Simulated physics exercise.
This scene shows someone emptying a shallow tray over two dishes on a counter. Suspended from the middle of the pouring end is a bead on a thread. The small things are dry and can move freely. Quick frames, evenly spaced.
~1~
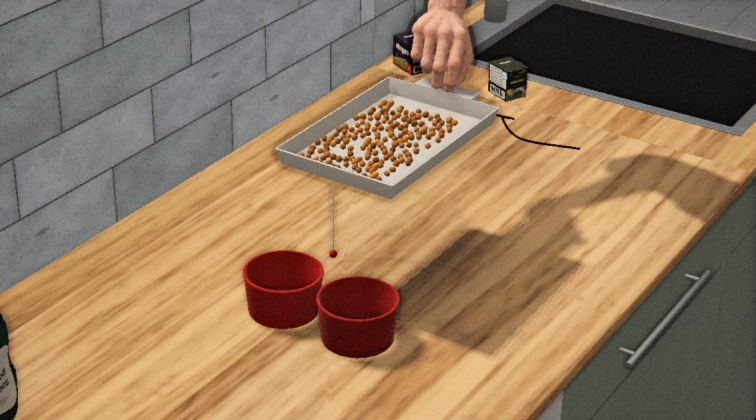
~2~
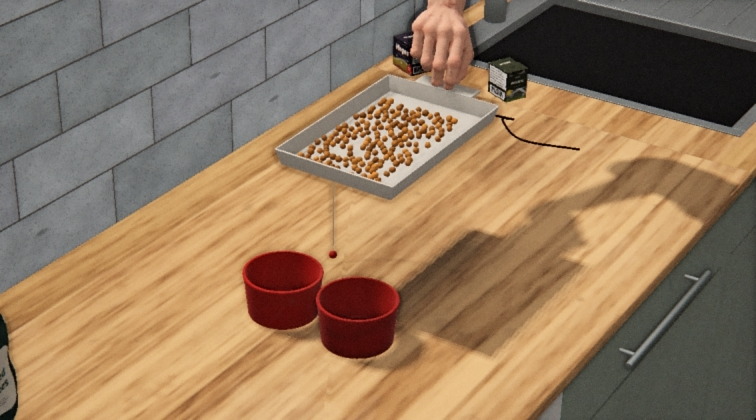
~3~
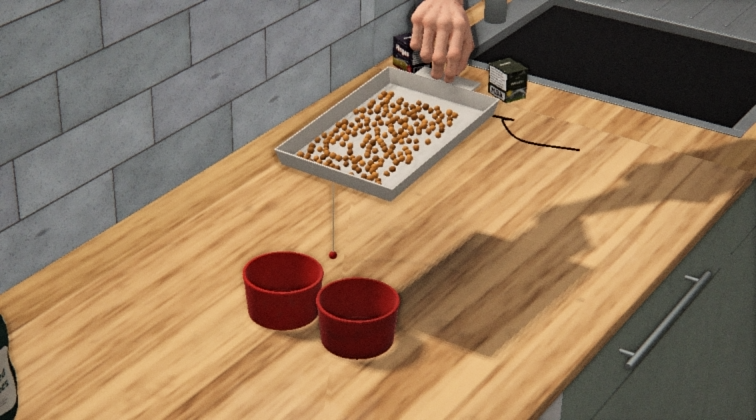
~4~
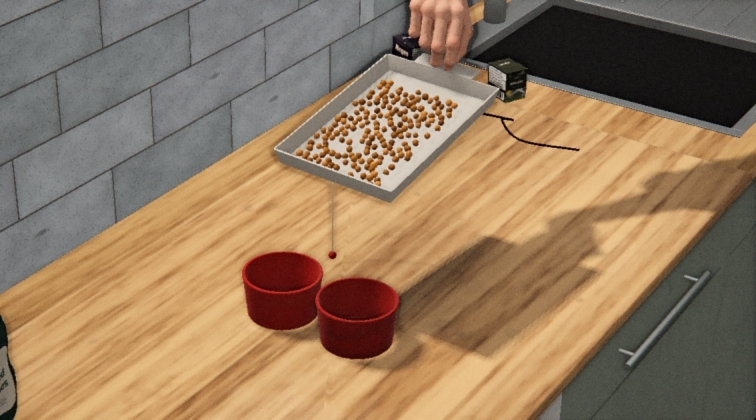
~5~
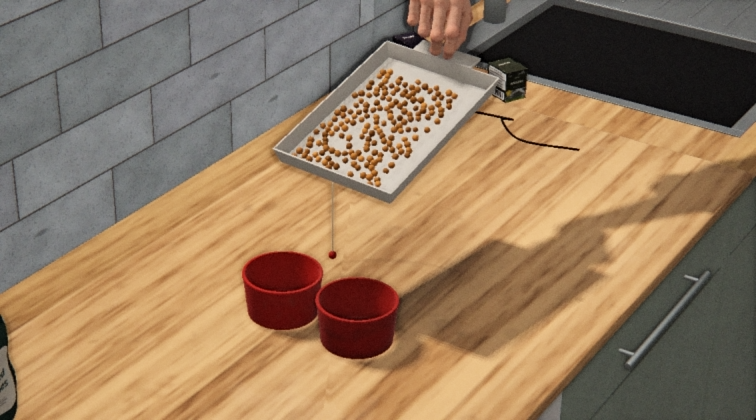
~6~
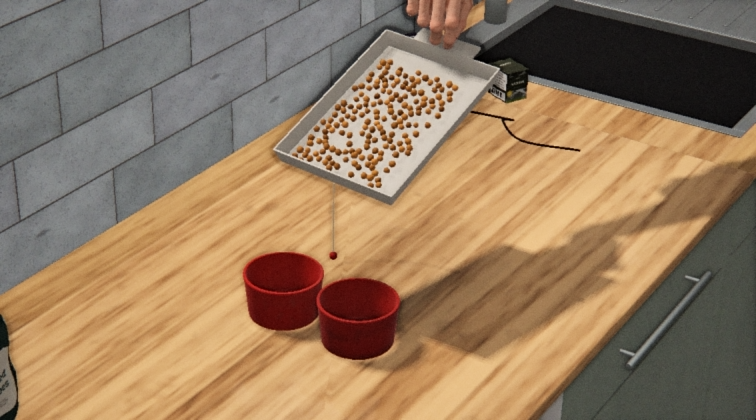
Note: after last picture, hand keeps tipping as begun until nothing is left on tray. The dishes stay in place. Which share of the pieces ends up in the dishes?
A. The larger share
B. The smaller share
(A) The larger share.
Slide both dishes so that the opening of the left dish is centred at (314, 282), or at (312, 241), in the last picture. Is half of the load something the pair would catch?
Taking the tries in order: A major share, followed by a minor share.
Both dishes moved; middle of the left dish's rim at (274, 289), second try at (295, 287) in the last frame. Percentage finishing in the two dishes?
Trial 1 about 50 %, trial 2 about 70 %.
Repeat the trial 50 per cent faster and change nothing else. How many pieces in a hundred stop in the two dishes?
Estimate: Some 80 %.
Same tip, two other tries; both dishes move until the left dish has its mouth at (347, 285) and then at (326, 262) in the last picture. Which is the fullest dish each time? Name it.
Result, try one: The dish at left; try two: The dish at right.
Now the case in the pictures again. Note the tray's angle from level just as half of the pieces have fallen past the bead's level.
At roughly 115°.
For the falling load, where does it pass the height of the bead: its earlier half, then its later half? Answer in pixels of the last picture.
I'd put it at roughly (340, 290), and after that at roughly (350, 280).
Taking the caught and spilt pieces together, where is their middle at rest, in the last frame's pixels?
I'd mark it at roughly (349, 335).
Just after the last frame, tray tipped steeply; every one on the tray.
A moment on, tray tipped past a quarter turn; the larger part on the tray; about a tenth in the right dish; just a few outside both; just a few in the air.
Further on, tray tipped past a quarter turn; roughly two thirds in the right dish; about a tenth in the left dish; roughly a quarter outside both.
When it is over, tray tipped past a quarter turn; roughly two thirds in the right dish; about a tenth in the left dish; roughly a quarter outside both.
